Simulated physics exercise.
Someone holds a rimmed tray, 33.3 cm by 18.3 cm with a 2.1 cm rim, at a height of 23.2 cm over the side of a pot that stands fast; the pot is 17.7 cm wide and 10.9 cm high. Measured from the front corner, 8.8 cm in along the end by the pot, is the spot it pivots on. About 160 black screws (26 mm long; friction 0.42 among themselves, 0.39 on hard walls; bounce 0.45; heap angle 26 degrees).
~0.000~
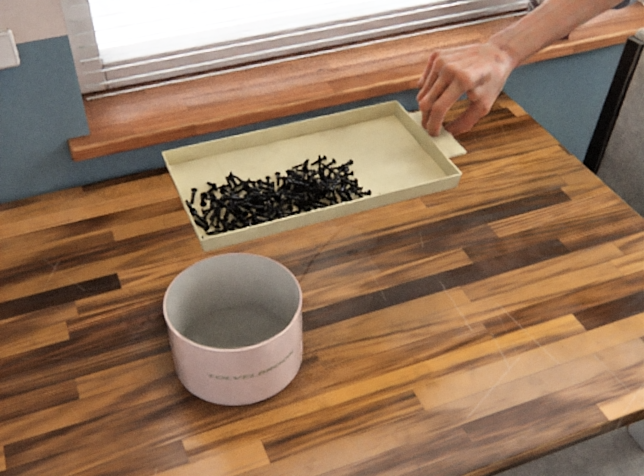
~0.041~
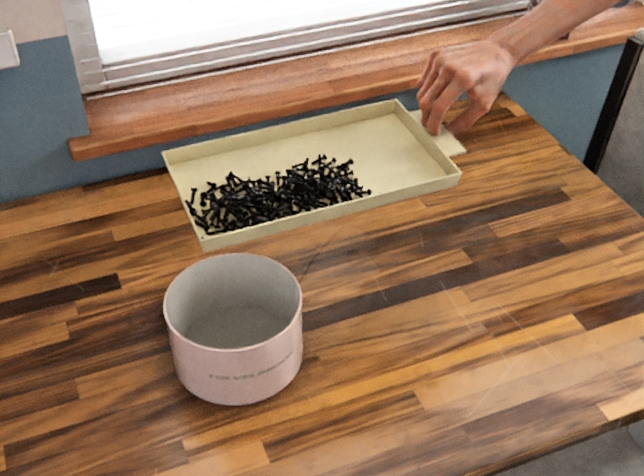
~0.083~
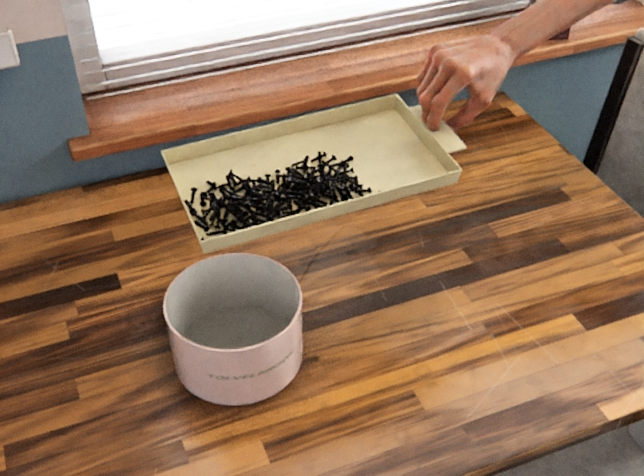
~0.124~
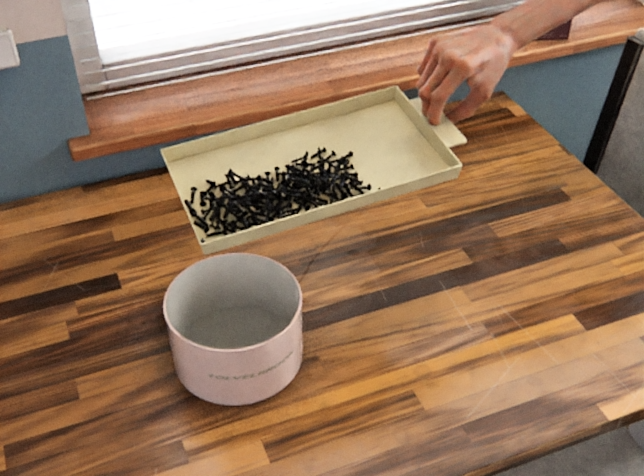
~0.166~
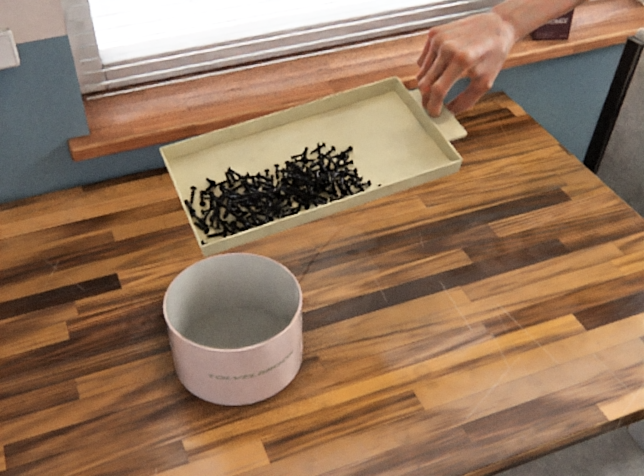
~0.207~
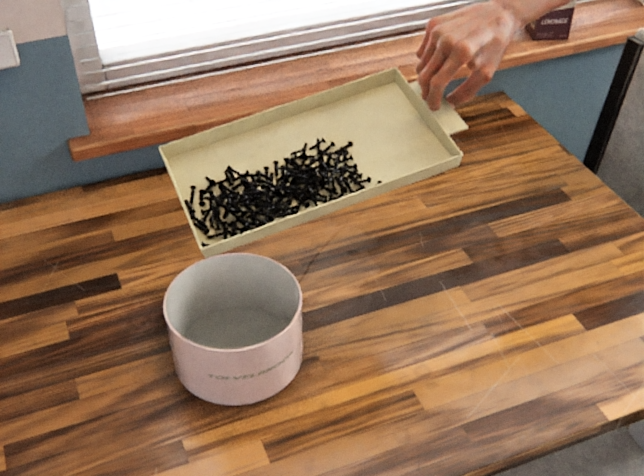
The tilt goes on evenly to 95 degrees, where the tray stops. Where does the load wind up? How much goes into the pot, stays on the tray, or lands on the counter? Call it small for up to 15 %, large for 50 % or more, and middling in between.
Pot - large, left on the tray - small, counter - small.
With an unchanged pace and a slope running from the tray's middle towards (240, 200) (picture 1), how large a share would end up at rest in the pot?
About 40 per cent.
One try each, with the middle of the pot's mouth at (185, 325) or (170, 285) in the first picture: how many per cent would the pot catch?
Close to 95 in a hundred, then close to 30 in a hundred.
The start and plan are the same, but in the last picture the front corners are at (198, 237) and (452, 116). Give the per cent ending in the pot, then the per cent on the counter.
Split: Pot = 10, counter = 90.
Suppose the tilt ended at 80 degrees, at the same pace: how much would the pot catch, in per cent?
Then about 95 per cent.
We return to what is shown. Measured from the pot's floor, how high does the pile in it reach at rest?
I'd put it at close to 3.0 centimetres.
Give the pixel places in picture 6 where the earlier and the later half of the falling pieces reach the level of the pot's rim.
It passes about (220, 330) first and (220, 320) afterwards.
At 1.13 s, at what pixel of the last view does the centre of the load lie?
(228, 242) or thereabouts.
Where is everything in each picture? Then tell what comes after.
In the first picture, tray tilt 0 degrees, front corners at (203, 238) and (458, 173); middle of the pieces at (275, 195); pot at (233, 299).
In the second picture, tray tilt 1 degrees, front corners at (203, 238) and (458, 172); middle of the pieces at (275, 195).
In the third picture, tray tilt 2 degrees, front corners at (203, 239) and (458, 169); middle of the pieces at (275, 194).
In the fourth picture, tray tilt 5 degrees, front corners at (203, 242) and (459, 164), lowest corner left front; middle of the pieces at (275, 193).
In the fifth picture, tray tilt 8 degrees, front corners at (203, 244) and (459, 159), lowest corner left front; middle of the pieces at (274, 191).
In the sixth picture, tray tilt 11 degrees, front corners at (203, 247) and (459, 153), lowest corner left front; middle of the pieces at (274, 190); pot at (233, 299). Its pace works out near 70 degrees a second.
After 0.76 s, tilt 51 degrees; the tray holds 100 %, the pot 0 %.
Then, at 1.13 s, tilt 77 degrees; the tray holds 90 %, the pot 10 %.
Then, at 1.58 s, tilt 95 degrees; the tray holds 0 %, the pot 100 %.
In the end, at 2.3 s, pot 100 %, tray 0 %, counter 0 %.
